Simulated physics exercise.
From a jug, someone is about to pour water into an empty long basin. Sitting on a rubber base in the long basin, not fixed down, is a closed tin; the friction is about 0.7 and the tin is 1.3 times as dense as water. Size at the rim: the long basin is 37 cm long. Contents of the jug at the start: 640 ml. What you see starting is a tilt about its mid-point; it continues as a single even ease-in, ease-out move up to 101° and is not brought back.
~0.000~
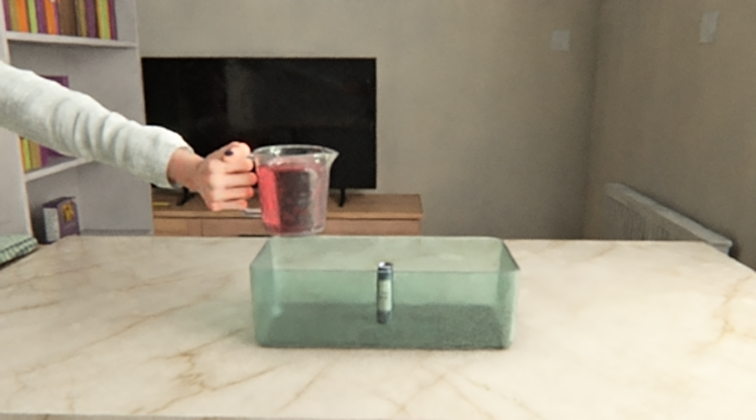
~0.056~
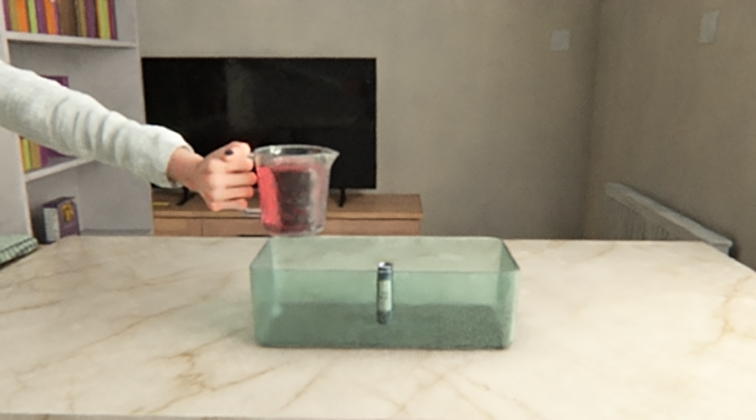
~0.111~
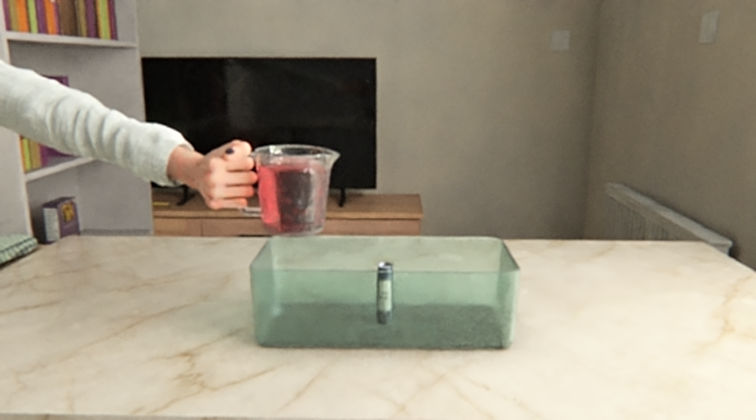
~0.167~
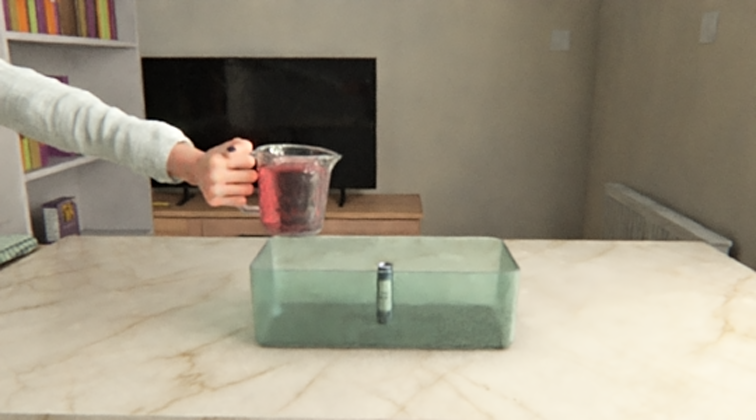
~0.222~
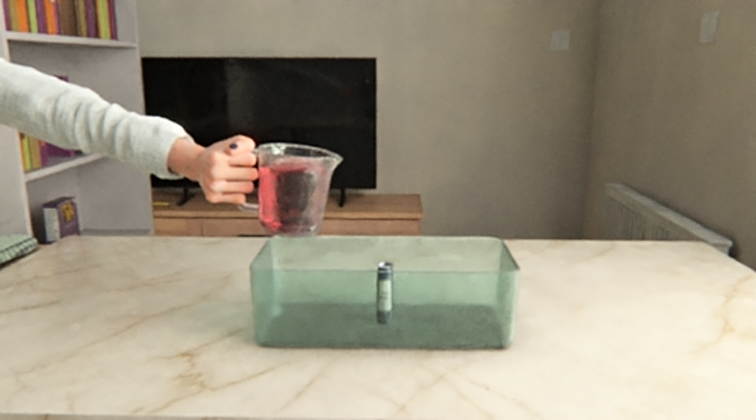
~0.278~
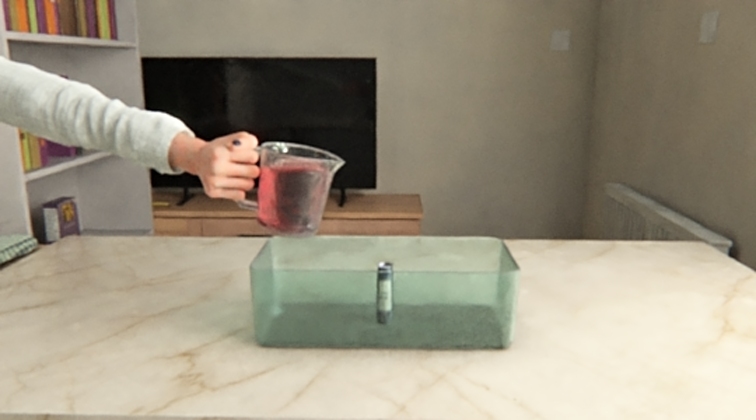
The footage shows a hand holding a clear jug of reddish liquid above a long, greenish transparent basin with a small upright cylinder inside, on a marble-patterned surface. The jug stays nearly still, then tilts slightly to the right.
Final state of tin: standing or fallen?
Fallen.
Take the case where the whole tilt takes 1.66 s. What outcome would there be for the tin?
Tips over.
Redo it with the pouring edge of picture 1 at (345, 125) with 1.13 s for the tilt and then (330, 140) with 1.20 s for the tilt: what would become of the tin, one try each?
In the first try it comes down; in the second it comes down.
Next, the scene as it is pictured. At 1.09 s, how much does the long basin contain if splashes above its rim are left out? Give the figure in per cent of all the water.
Roughly 60 per cent.
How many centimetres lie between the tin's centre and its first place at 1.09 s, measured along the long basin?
The tin has gone some 0 cm.
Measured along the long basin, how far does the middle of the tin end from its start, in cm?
The tin's middle ends up about 7.5 cm along the basin.
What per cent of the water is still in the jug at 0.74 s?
About 80 per cent.
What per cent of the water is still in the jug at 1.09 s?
Around 28 percent of it.
After 0.74 s the tilt is 60° and 80 per cent is still to pour; the tin stands where it began.
After 1.09 s the tilt is 93° and 29 per cent is still to pour; the tin stands where it began.
After 1.44 s the tilt is 101° and 2 per cent is still to pour; the tin lies on its side.
After 1.83 s the tilt is 101° and 0 per cent is still to pour; the tin lies on its side.
In the end the tin lies on its side.
